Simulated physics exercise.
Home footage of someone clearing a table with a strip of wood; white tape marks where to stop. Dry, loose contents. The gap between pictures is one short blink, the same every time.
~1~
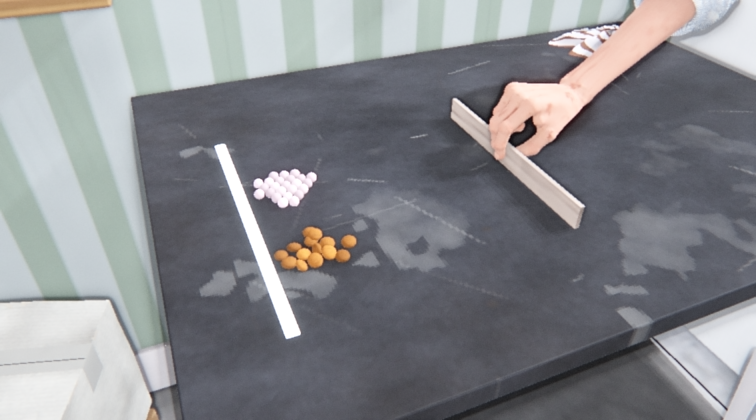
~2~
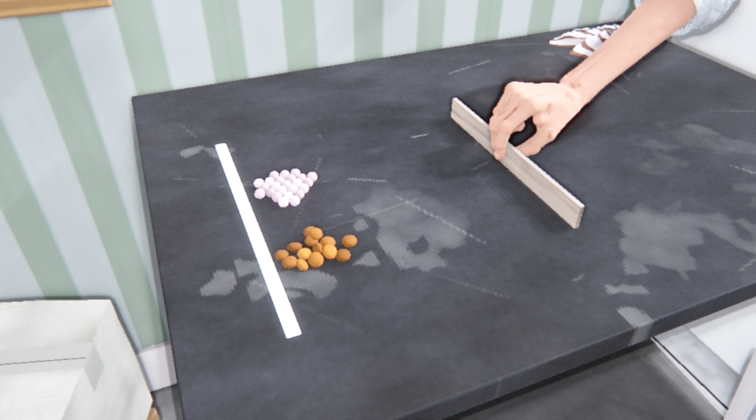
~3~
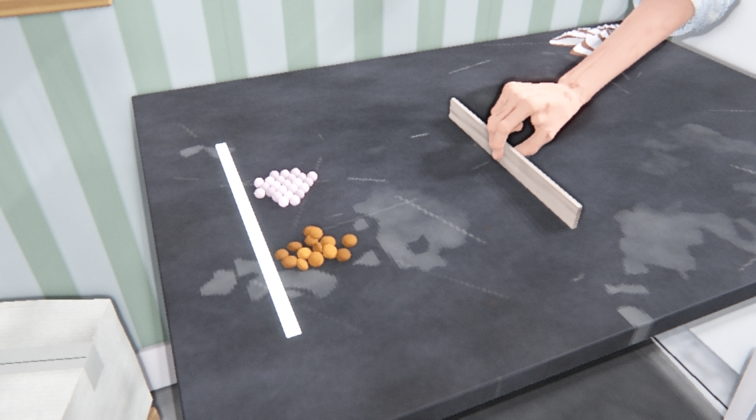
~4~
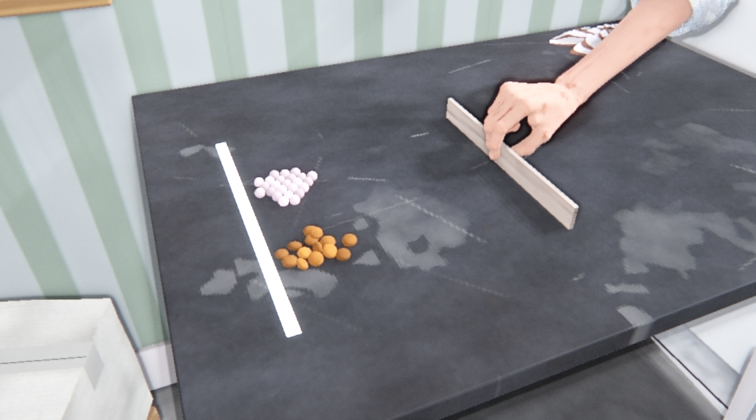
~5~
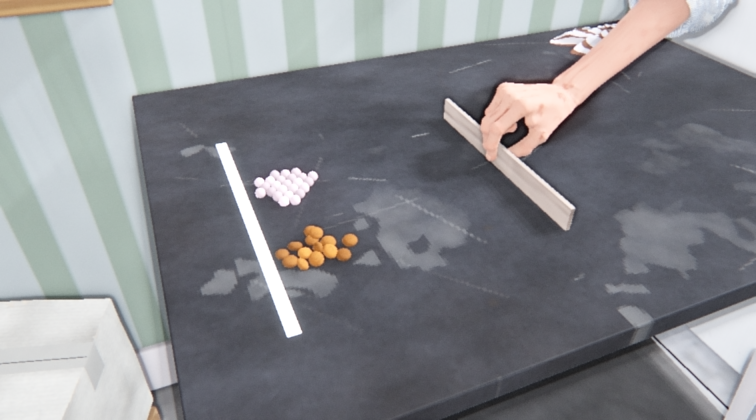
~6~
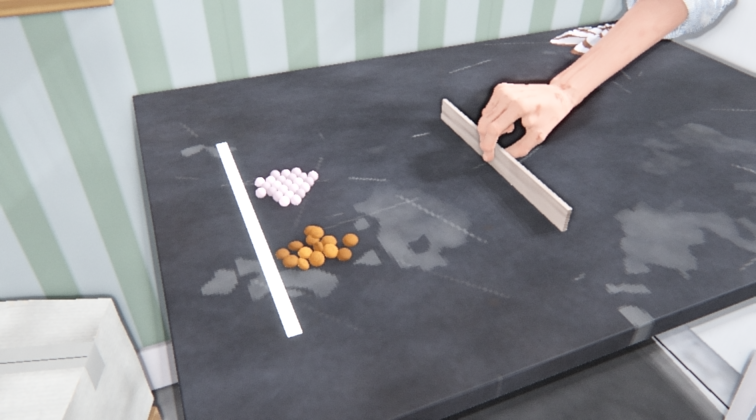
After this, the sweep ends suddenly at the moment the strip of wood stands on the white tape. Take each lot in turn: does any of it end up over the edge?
Near lot: No spillage; far lot: No spillage.
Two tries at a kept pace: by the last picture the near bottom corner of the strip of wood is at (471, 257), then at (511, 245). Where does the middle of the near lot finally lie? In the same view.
Lab note: Resting centre (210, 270) for the first pace, (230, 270) for the second.
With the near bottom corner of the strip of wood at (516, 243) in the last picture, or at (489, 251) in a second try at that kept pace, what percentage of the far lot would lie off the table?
Lab note: Share near 100 per cent at the first pace and 100 per cent at the second.
Then, 1.89 s after the last picture, strip of wood still moving, near (378, 173); near lot all on the table, its front near (283, 255); far lot all on the table, its front near (261, 193).
Then, 3.79 s after the last picture, strip of wood stopped at the white tape; near lot all on the table, its front near (216, 267); far lot all on the table, its front near (208, 203).
Then, 4.07 s after the last picture, strip of wood stopped at the white tape; near lot all on the table, its front near (216, 267); far lot all on the table, its front near (201, 205).
At rest, strip of wood stopped at the white tape; near lot all on the table, its front near (216, 267); far lot all on the table, its front near (201, 205).
